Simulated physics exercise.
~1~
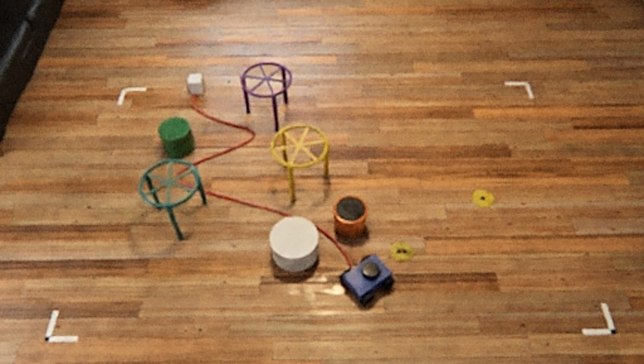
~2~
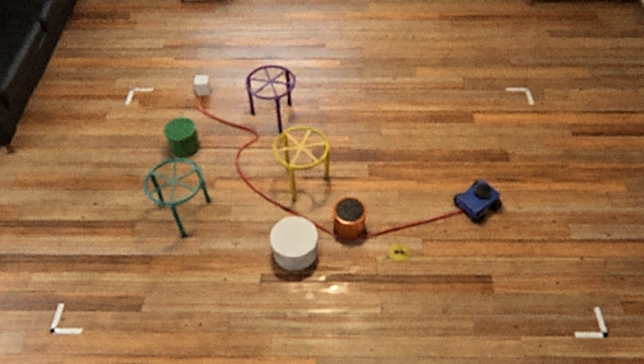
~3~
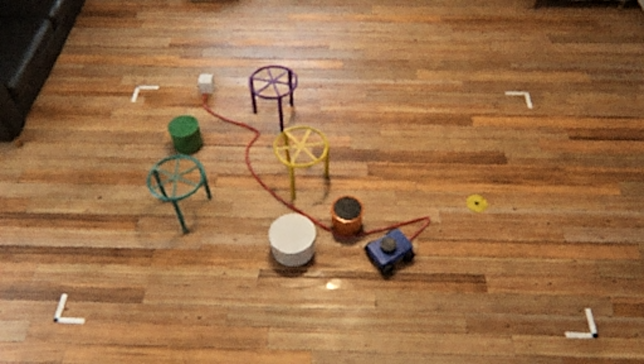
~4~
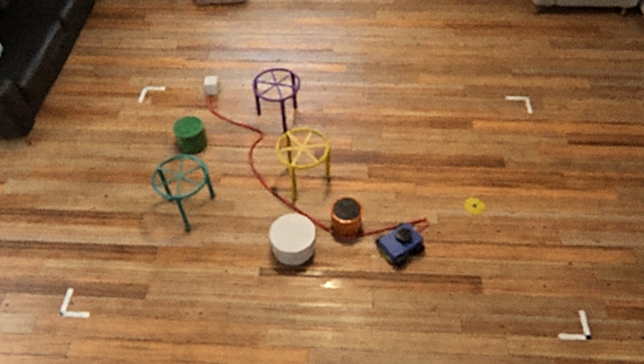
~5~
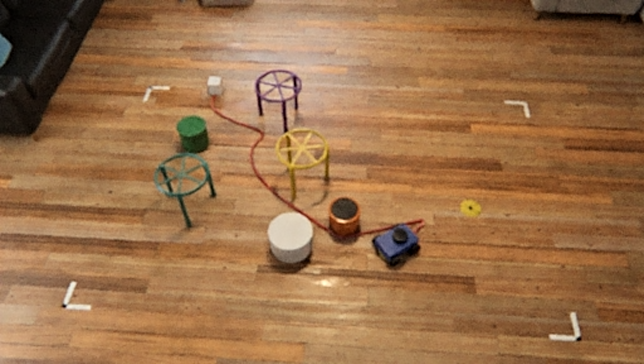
A small blue cart trails a red lead from a white block at upper left, seen from above on a wooden floor with white corner marks. Purple and yellow stools stand near the centre, a teal stool and green bucket to the left, and a white bucket and orange pot below. Starting beside a yellow mark just right of the pot, the cart moves right and up to another yellow mark, drawing the lead around the pot's side. It then comes back left and down and stops near the pot, the lead bent slackly behind it and everything else still standing.
